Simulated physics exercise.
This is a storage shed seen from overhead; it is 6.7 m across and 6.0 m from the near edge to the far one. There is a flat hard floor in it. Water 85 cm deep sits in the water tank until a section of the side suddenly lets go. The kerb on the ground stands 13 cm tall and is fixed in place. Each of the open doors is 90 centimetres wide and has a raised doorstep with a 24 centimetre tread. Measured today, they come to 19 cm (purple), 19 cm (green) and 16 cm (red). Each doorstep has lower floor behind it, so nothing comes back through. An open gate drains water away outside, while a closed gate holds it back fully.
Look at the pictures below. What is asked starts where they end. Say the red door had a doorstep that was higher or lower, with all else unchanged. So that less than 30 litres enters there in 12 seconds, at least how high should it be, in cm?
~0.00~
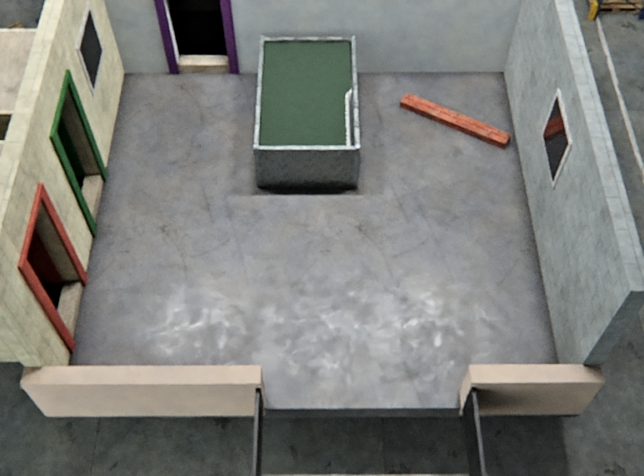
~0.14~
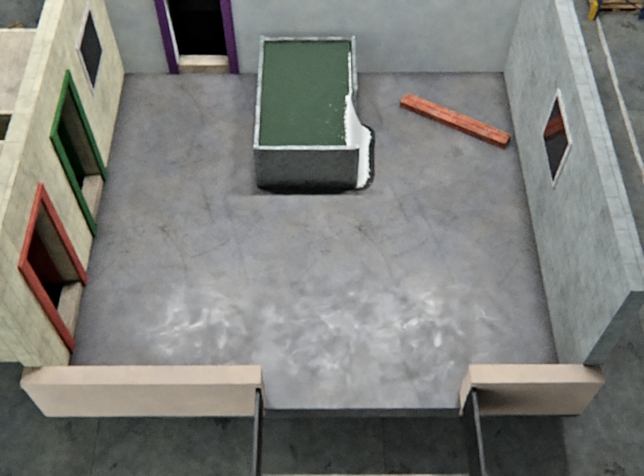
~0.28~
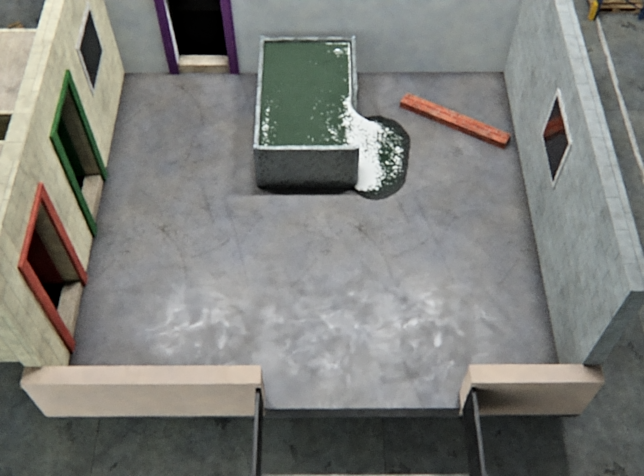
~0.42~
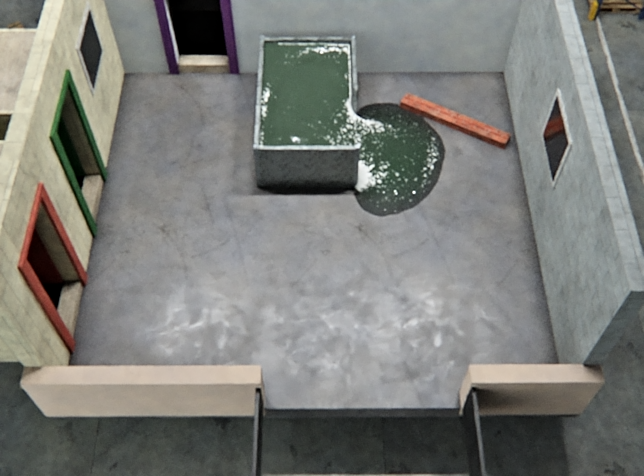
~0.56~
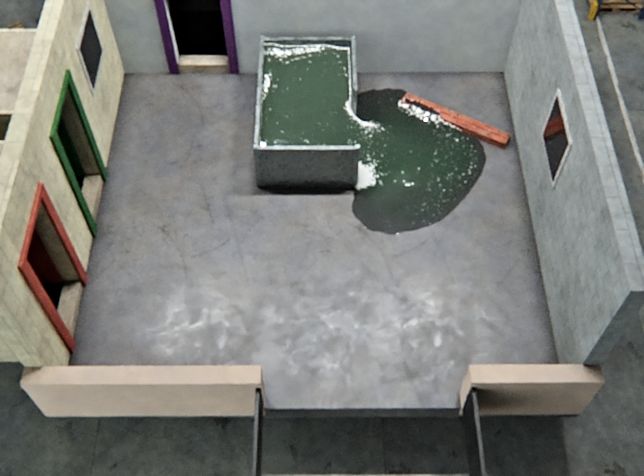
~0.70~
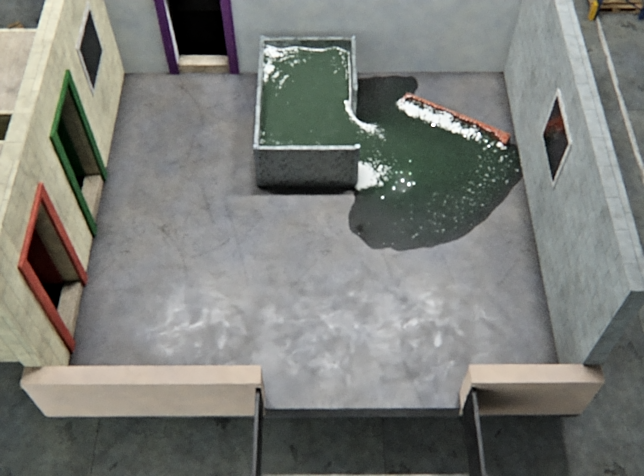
At least 6.5 cm or so.
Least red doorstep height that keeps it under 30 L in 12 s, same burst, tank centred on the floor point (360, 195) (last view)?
New minimum height: Approx. 7.0 cm.
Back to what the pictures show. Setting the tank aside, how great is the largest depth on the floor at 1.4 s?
I'd estimate roughly 51 cm.
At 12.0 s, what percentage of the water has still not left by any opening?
I'd estimate some 76 in a hundred.
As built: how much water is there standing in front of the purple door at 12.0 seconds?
7.5 cm.
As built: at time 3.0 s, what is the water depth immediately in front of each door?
Depth at purple 0 cm, at green 0 cm, at red 0 cm.
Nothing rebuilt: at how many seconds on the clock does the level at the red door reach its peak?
Approximately 7.5 s.
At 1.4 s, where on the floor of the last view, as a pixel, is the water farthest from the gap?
At about (545, 296).
After 1.4 s water covers 30 % of the floor, deepest (51 cm) near (519, 161); it has not reached the red door.
After 3.0 s water covers 40 % of the floor, deepest (38 cm) near (560, 378); it has not reached the red door.
After 12.0 s water covers 95 % of the floor, deepest (12 cm) near (257, 89); 8 cm at the red door, 0 litres in over its 16 cm doorstep.
At the red door as built, the water arrived by 5.3 s and peaked near 10 cm at 7.4 s.
With a doorstep of 6 cm, 40 litres would have come in within the 12 s; with 8 cm, 10 litres. So under 30 litres takes about 6.5 cm.
